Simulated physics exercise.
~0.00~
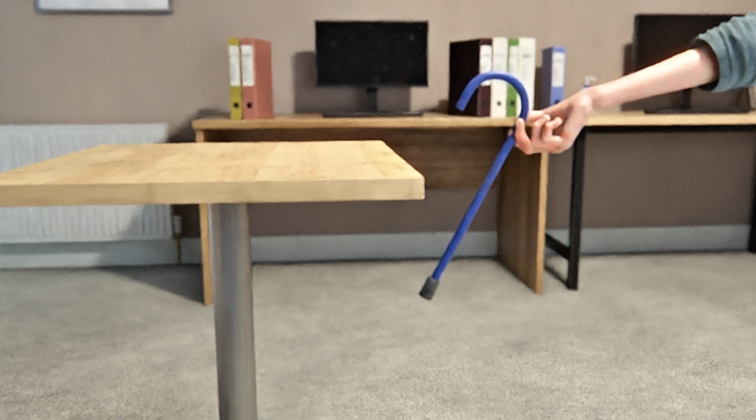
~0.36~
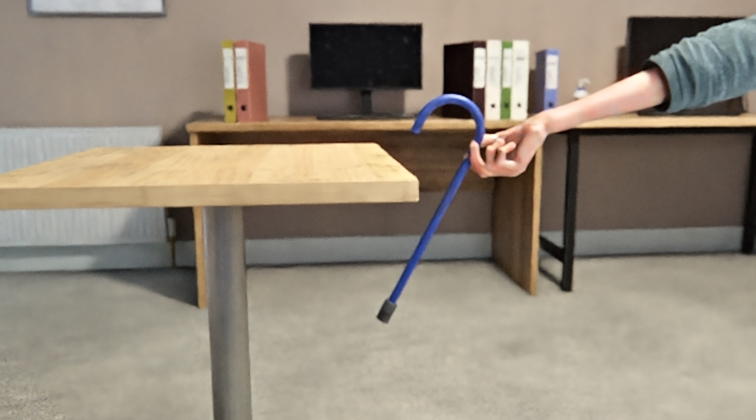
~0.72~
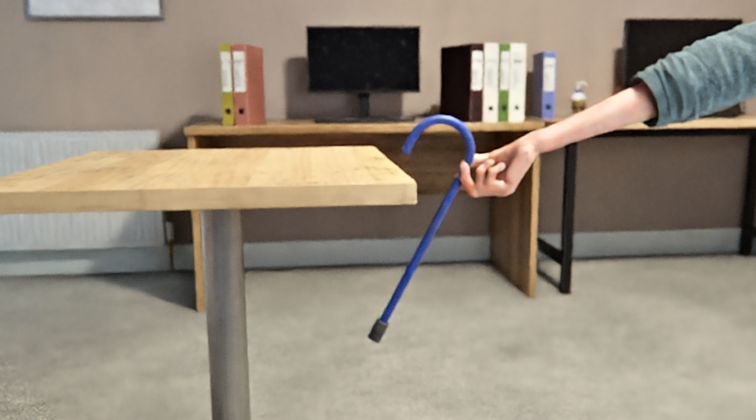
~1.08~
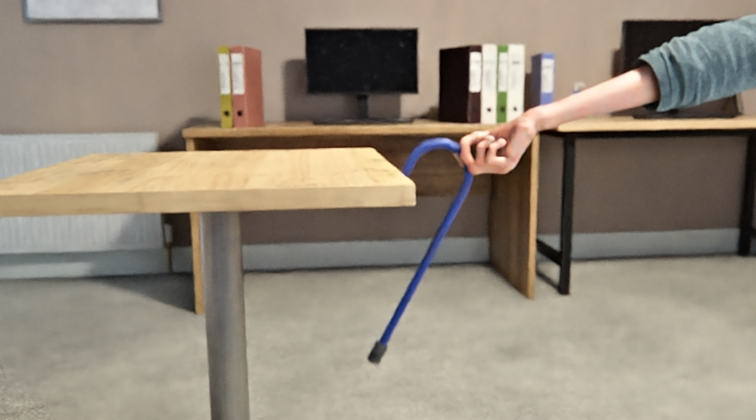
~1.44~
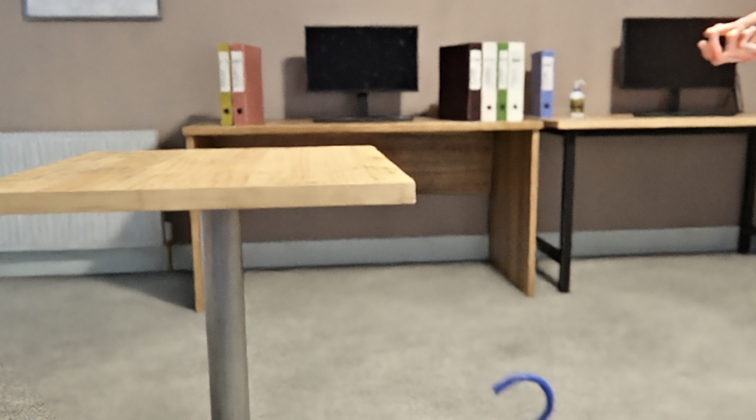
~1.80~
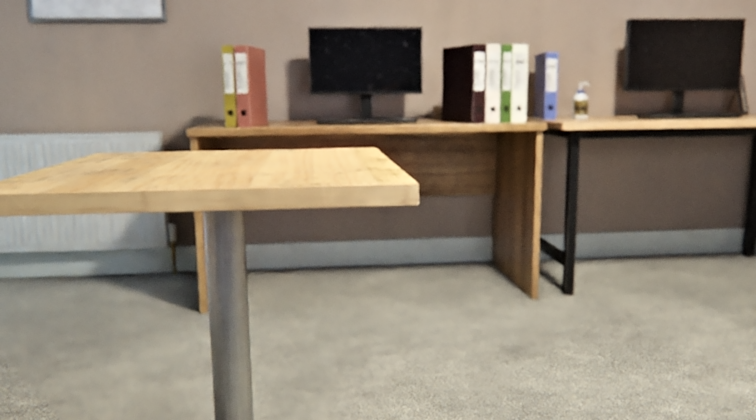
The footage shows a hand bringing a blue cane left toward the edge of a wooden table and lowering its crook beside the edge. The hand lets go and draws back, and the cane drops past the edge toward the floor and out of view, leaving the table in place.
